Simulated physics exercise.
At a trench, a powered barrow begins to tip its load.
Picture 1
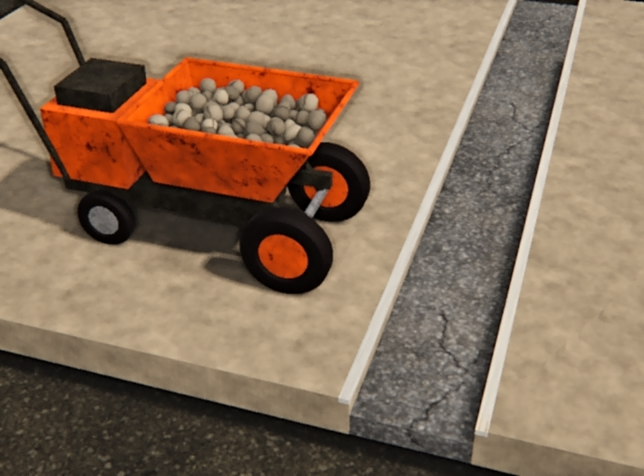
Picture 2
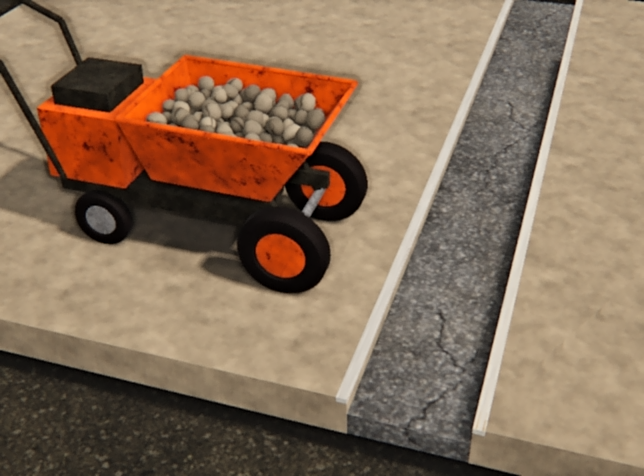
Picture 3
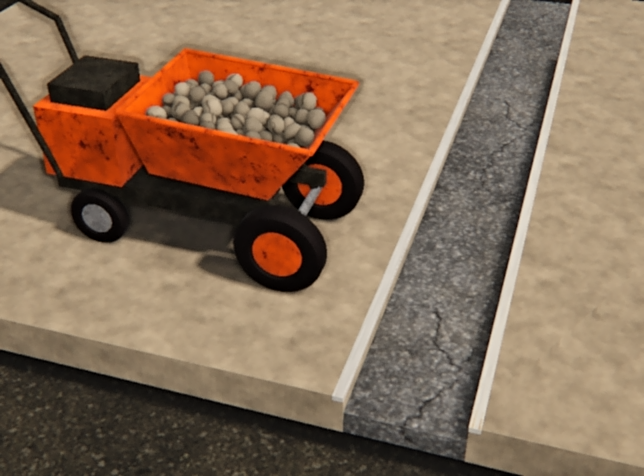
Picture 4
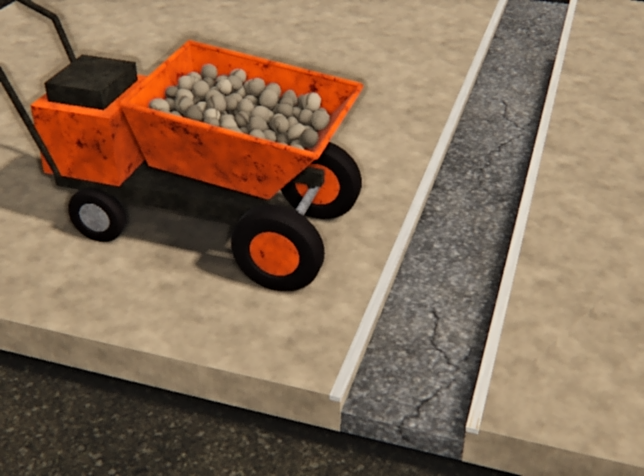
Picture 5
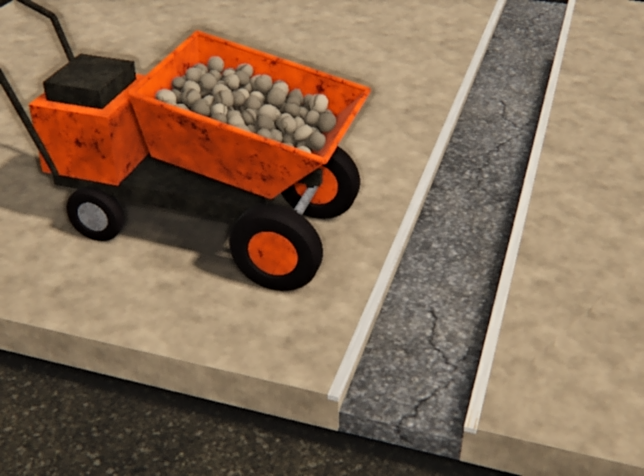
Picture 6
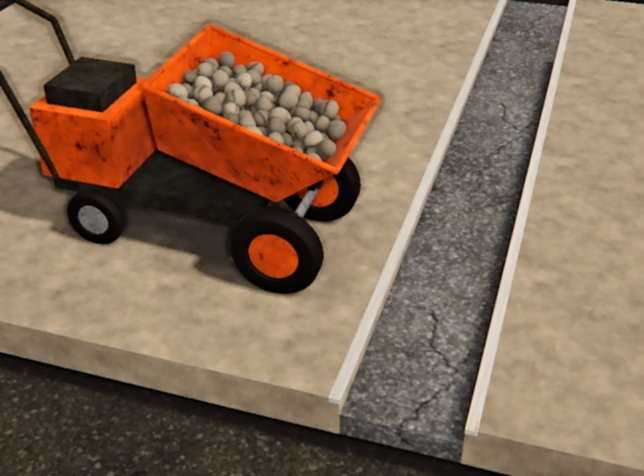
An orange skip full of rounded grey stones sits level on a wheeled barrow, then its rear rises and it tilts forward to the right, toward a shallow grey trench with pale edges, while the wheels barely shift.
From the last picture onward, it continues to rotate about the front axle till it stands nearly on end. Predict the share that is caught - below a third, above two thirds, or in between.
Result: A large part above two thirds reaches the trench.
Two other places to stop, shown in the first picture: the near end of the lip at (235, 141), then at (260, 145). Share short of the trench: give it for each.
The first gives close to 30 per cent and the second 20 per cent.
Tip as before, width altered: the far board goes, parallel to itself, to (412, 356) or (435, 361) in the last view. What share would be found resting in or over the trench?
The first try lands around 30 %, the second around 50 %.
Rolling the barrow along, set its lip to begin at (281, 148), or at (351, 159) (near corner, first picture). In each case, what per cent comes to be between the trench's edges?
From the first spot you get 90 percent, and from the second 60 percent.
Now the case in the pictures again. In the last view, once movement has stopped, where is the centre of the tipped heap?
Near (454, 278).
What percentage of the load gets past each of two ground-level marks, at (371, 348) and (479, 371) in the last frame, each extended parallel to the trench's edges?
Roughly 100 per cent, and 10 per cent.
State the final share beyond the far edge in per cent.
It works out to close to 10 per cent.
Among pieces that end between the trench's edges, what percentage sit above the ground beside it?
45 per cent or thereabouts.
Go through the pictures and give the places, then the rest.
Lip of the skip at (310, 153), level; top of the load at (227, 112), river pebbles; first edge of the trench at (367, 344); far edge at (495, 372), the trench nearly as wide as the skip, and shallow for its width, in the first frame.
Lip of the skip at (309, 153), level; top of the load at (226, 110), in the second frame.
Lip of the skip at (310, 153), tipped barely; top of the load at (226, 107), in the third frame.
Lip of the skip at (316, 156), tipped a little; top of the load at (214, 100), in the fourth frame.
Lip of the skip at (324, 161), tipped a little; top of the load at (221, 94), in the fifth frame.
Lip of the skip at (336, 171), tipped clearly; top of the load at (220, 79); first edge of the trench at (357, 344); far edge at (485, 372), in the sixth frame.
Soon, skip tipped steeply; all in the skip.
A while on, skip tipped steeply; most in the skip; a small part in or heaped over the trench; a small part falling.
Towards the end, skip tipped right over; about a quarter in the skip; most in or heaped over the trench; a small part beyond it.
Finally, skip tipped right over; a stray few short of the trench; most in or heaped over the trench; a small part beyond it.
